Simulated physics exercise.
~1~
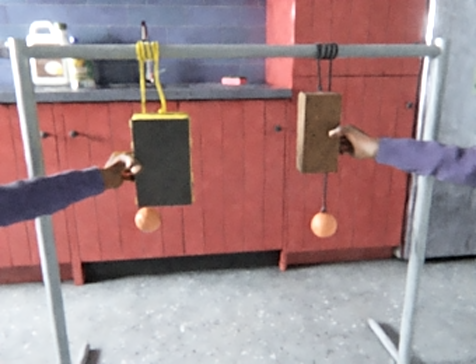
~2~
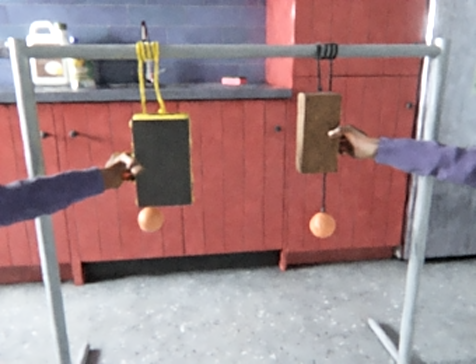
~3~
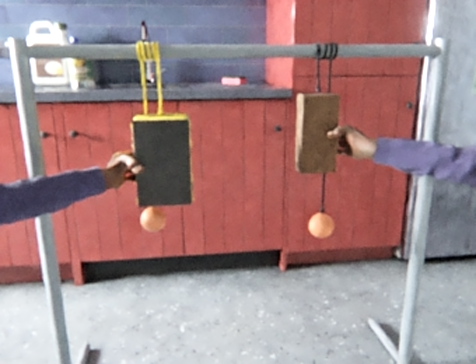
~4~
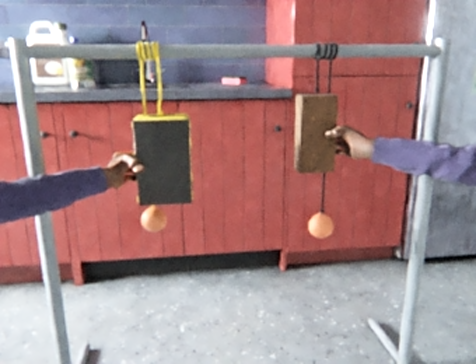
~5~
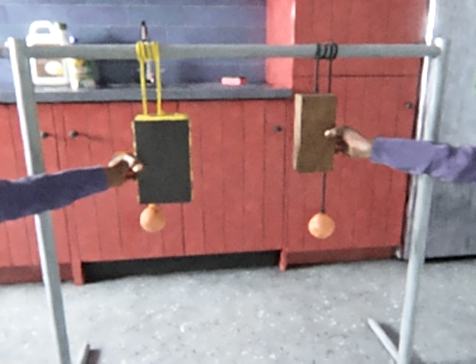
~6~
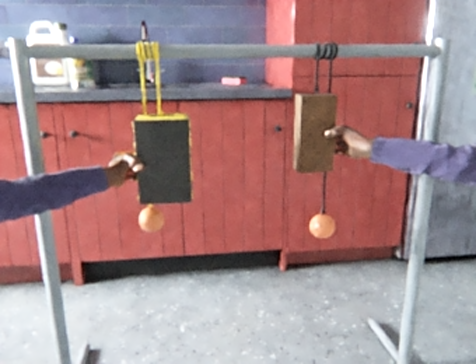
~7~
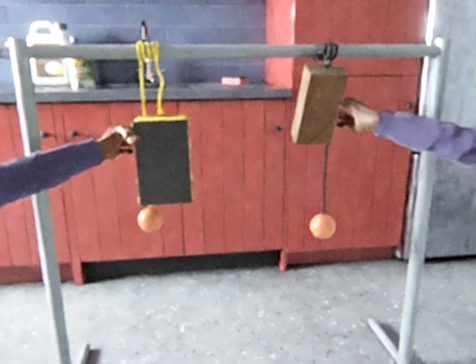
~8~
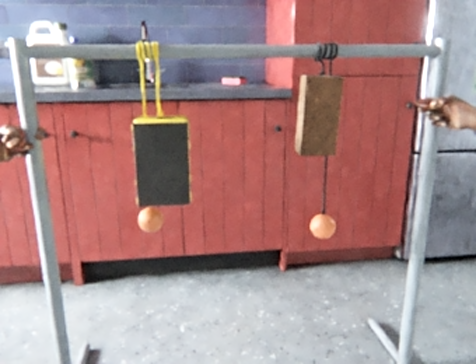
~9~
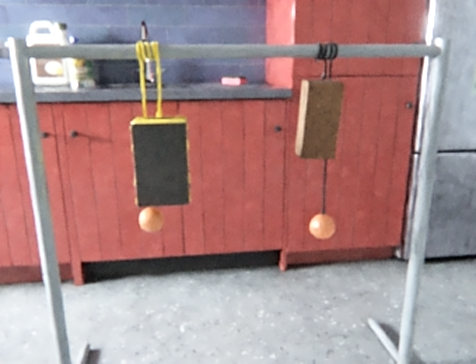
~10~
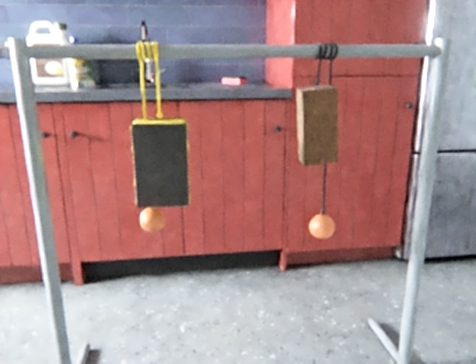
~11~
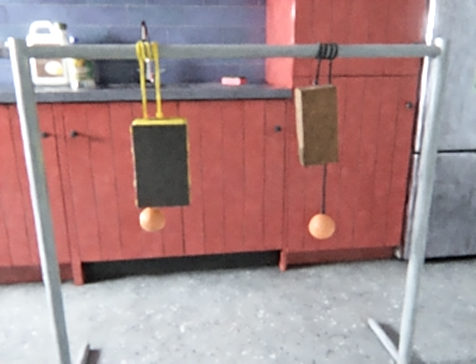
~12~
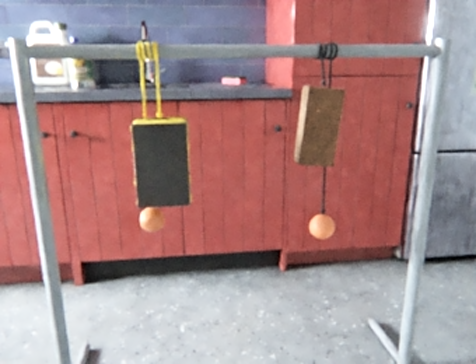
In this clip, two hands steady a dark, yellow-edged case and a brick hanging from a bar, each with an orange ball below. The brick rises and tilts as the hands release and withdraw, then settles slightly lower, and both objects remain hanging.
